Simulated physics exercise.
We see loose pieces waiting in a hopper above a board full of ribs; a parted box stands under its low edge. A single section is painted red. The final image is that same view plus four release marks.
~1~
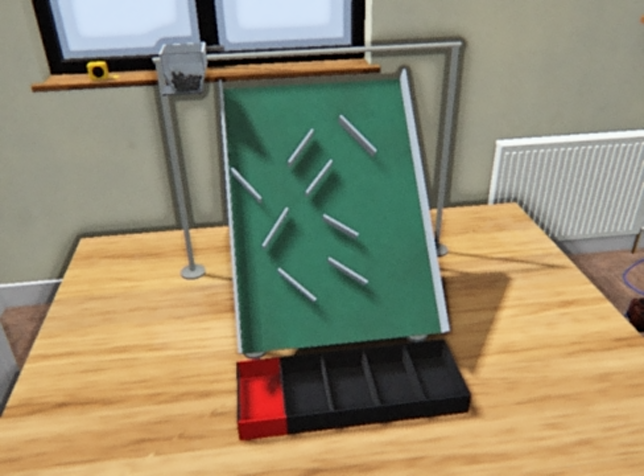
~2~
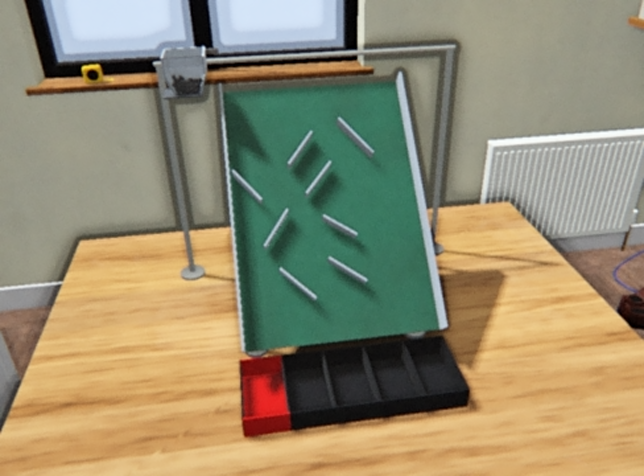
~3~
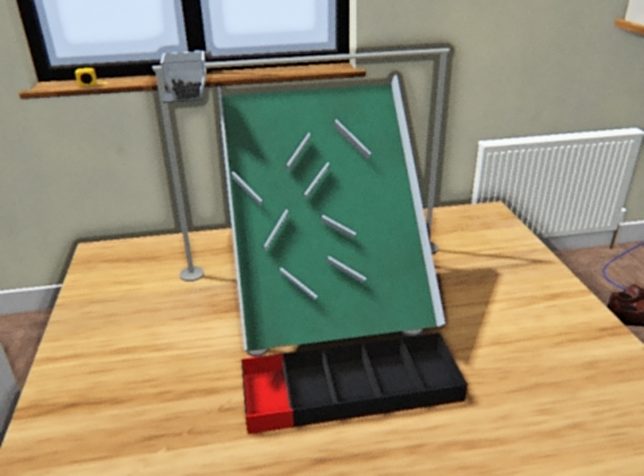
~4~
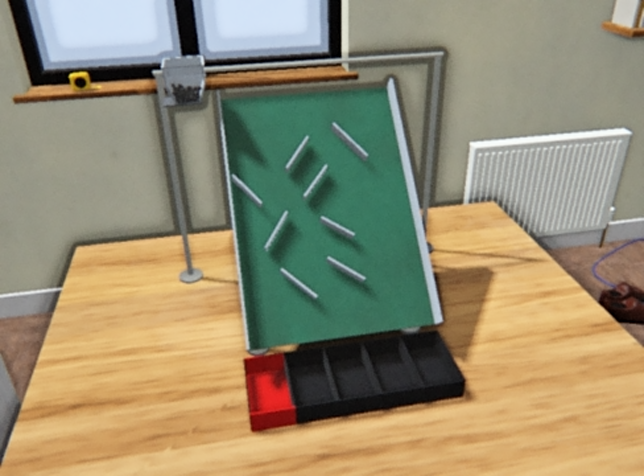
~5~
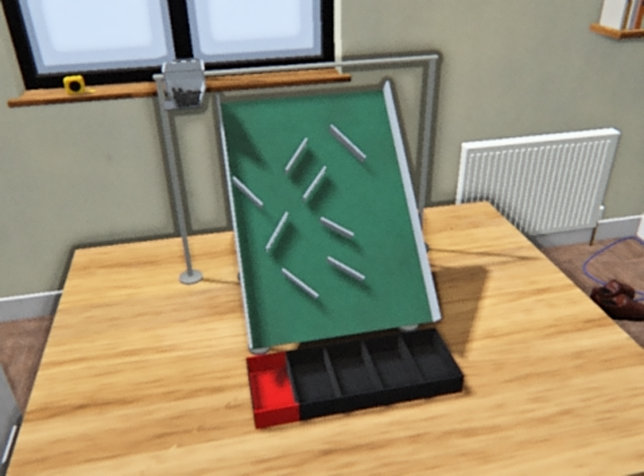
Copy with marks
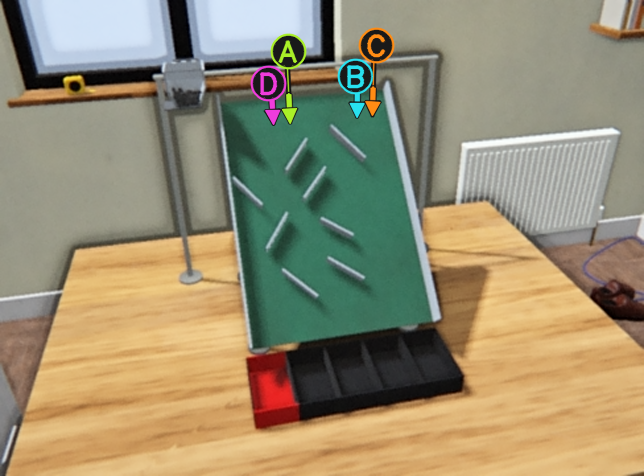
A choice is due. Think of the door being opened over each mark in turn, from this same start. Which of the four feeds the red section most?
I would pick mark D.
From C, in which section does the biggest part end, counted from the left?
The fifth from the left.
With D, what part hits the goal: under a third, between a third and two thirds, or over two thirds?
Mark D gives over two thirds.
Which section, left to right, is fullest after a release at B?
The fifth from the left.
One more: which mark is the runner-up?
That is mark A.
On the marked copy, mark A meets the board at (289, 117); mark B meets the board at (357, 112); mark C meets the board at (372, 110); mark D meets the board at (273, 119).
With A, most in the red section, a small part in other sections, a small part held on the board.
With B, none in the red section, all in other sections.
With C, none in the red section, nearly all in other sections, a stray few outside the box.
With D, nearly all in the red section.
